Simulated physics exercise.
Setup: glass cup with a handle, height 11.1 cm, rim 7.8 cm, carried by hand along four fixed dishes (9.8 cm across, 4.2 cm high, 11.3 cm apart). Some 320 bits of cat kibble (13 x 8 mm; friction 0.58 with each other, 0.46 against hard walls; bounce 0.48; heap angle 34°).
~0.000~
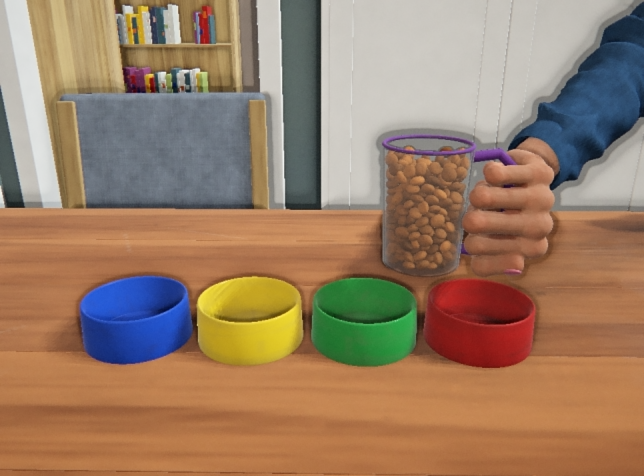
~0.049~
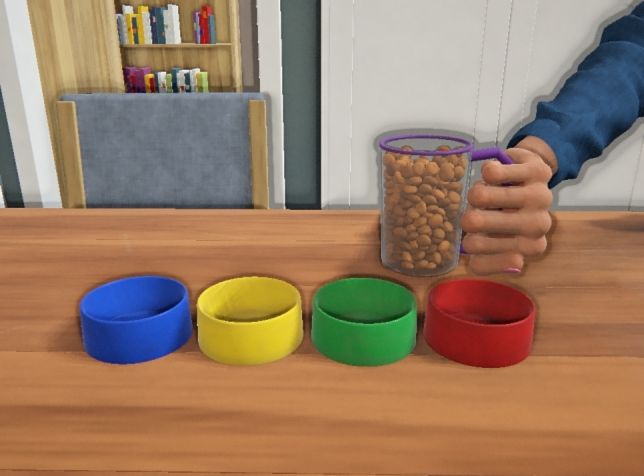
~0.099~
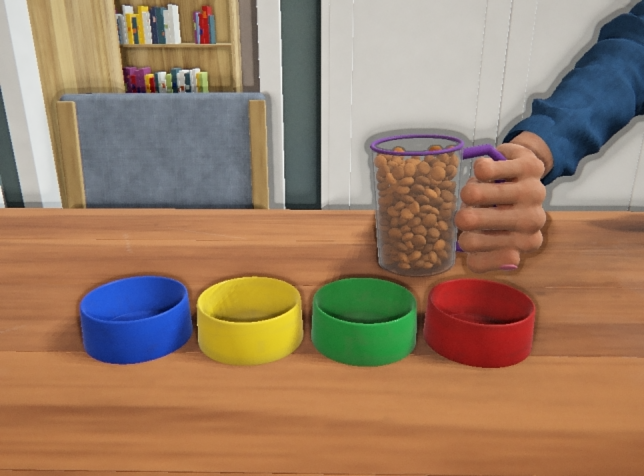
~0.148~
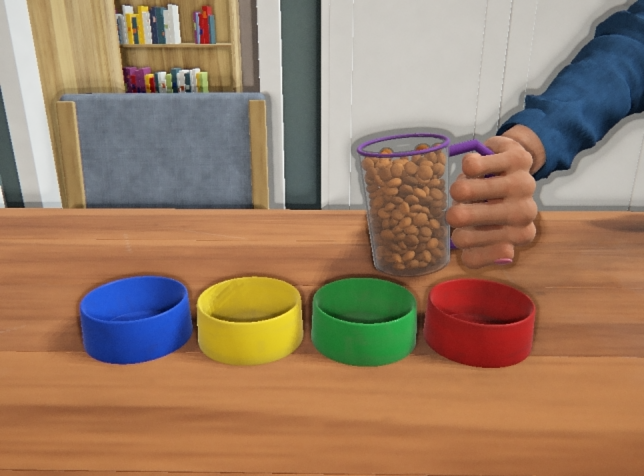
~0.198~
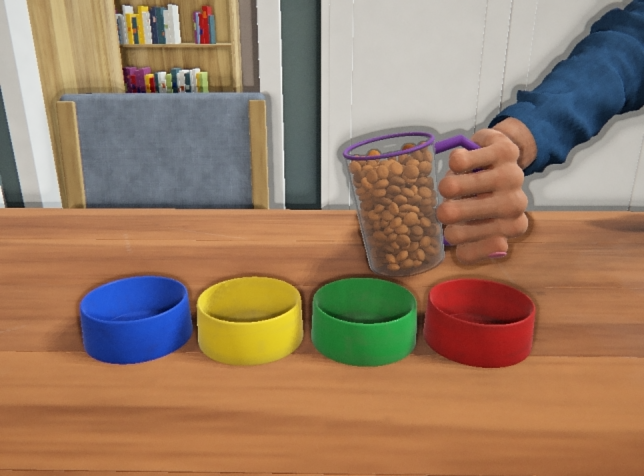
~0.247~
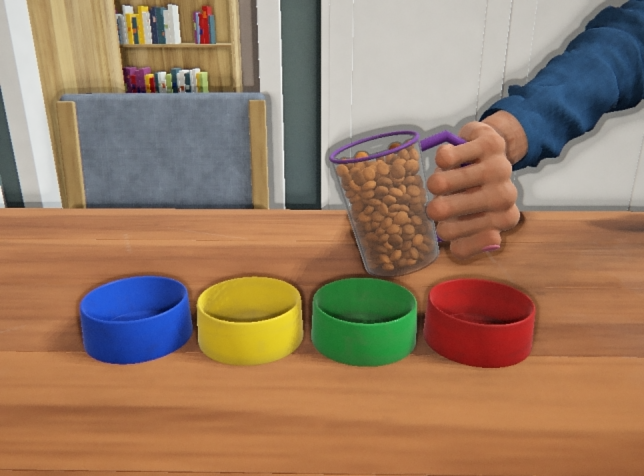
At a wooden table, a hand tilts a clear cup of brown pieces left behind four bowls.
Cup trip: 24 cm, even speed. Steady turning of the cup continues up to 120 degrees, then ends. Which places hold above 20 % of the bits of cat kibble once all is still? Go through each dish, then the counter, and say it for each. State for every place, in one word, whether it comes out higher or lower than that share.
Red: Lower, blue: Higher, green: Lower, yellow: Lower, counter: Higher.
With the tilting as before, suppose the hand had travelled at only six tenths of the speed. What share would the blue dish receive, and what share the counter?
In that case blue 50; counter 20.
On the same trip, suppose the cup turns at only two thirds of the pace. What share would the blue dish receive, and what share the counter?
I'd say blue ends at 70 while the counter ends at 30.
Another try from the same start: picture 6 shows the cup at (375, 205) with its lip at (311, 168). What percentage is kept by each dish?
Red 0; blue 70; green 0; yellow 0.
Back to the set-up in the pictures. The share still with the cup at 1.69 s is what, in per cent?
Roughly 20 per cent of the load.
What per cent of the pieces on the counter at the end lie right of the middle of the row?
Estimated share comes to about 0 per cent.
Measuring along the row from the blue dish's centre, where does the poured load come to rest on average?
About 3 cm to its left-hand side.
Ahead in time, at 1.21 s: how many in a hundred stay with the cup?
95 %.
Then, at 0.83 s, tilt 65 degrees; cup holds 100 %.
After 1.21 s, tilt 97 degrees; cup holds 95 %, blue 5 %.
After 1.69 s, tilt 120 degrees; cup holds 20 %, blue 60 %.
At rest (2.5 s), red 0 %, blue 70 %, green 0 %, yellow 0 %, counter 30 %.
